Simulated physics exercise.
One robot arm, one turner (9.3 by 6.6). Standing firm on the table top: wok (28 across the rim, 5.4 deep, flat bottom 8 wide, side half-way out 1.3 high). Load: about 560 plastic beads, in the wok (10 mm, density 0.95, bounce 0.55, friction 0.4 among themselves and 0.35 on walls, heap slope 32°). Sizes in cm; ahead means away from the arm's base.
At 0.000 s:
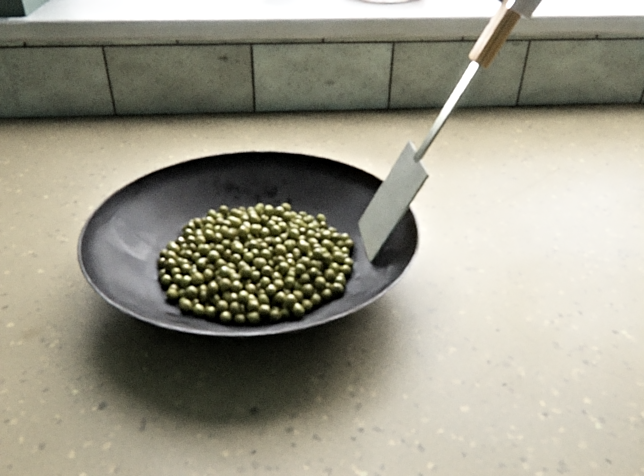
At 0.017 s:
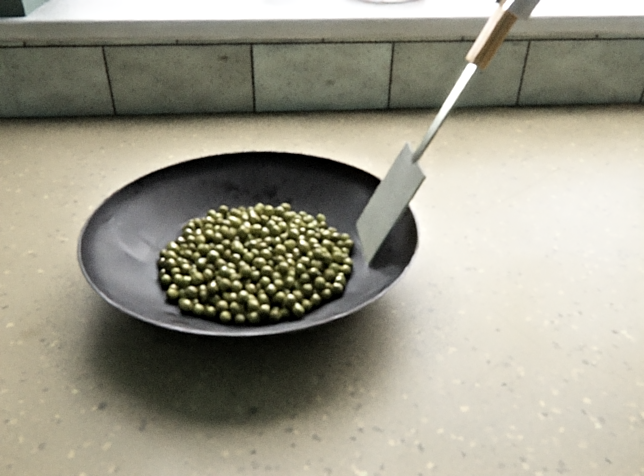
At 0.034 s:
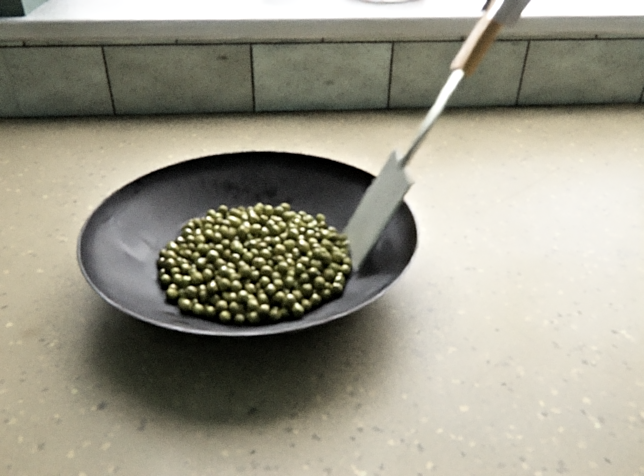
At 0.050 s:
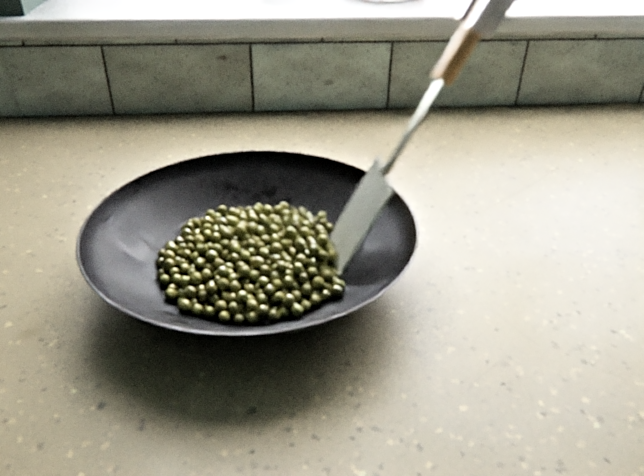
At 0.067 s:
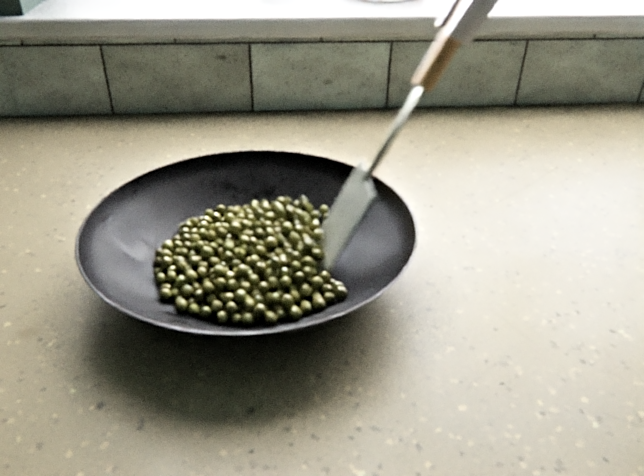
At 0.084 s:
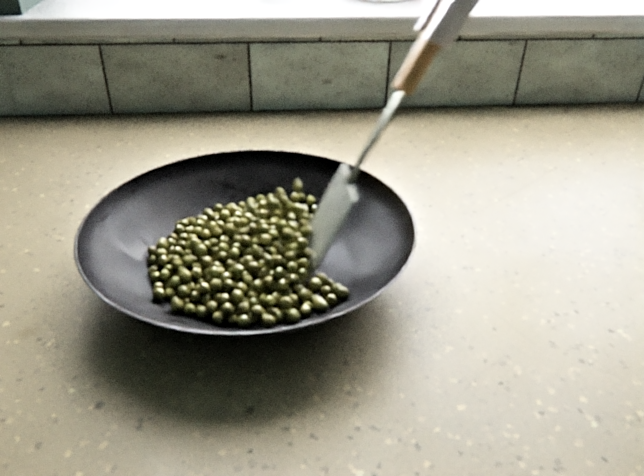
A turner with a wooden-banded handle moved left from the right side of a dark wok on a speckled counter, then pushed into the green beads, shifting some of them toward the back.
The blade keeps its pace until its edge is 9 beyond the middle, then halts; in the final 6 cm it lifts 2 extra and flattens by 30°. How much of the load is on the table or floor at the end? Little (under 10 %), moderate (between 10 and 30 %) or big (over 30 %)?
Share on the table or floor: Moderate (between 10 and 30 %).
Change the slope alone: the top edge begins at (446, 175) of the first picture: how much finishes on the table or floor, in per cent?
Some 10 per cent.
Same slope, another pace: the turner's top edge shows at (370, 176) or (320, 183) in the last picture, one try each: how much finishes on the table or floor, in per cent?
About 5 and 30 per cent.
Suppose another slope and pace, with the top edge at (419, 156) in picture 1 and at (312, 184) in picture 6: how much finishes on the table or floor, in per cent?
Some 30 per cent.
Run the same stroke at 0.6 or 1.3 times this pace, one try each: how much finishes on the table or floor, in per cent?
Some 5 and 25 per cent.
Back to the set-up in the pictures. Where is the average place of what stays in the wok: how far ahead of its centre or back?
Some 3.5 cm ahead.
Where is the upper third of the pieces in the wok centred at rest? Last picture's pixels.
Around (159, 251).
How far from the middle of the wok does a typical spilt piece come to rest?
Roughly 24 cm.
After 0.14 s, sloping 64°, highest piece 6 above the table; 559 in the wok.
After 0.19 s, sloping 54°, highest piece 7 above the table; 559 in the wok.
After 0.42 s, sloping 34°, highest piece 6 above the table; 465 in the wok, 84 on the table or floor, 10 on the blade or in flight.
After 1.47 s, sloping 34°, highest piece 5 above the table; 465 in the wok, 94 on the table or floor.
At rest, 465 in the wok, 94 on the table or floor. That is 17 % on the table or floor.
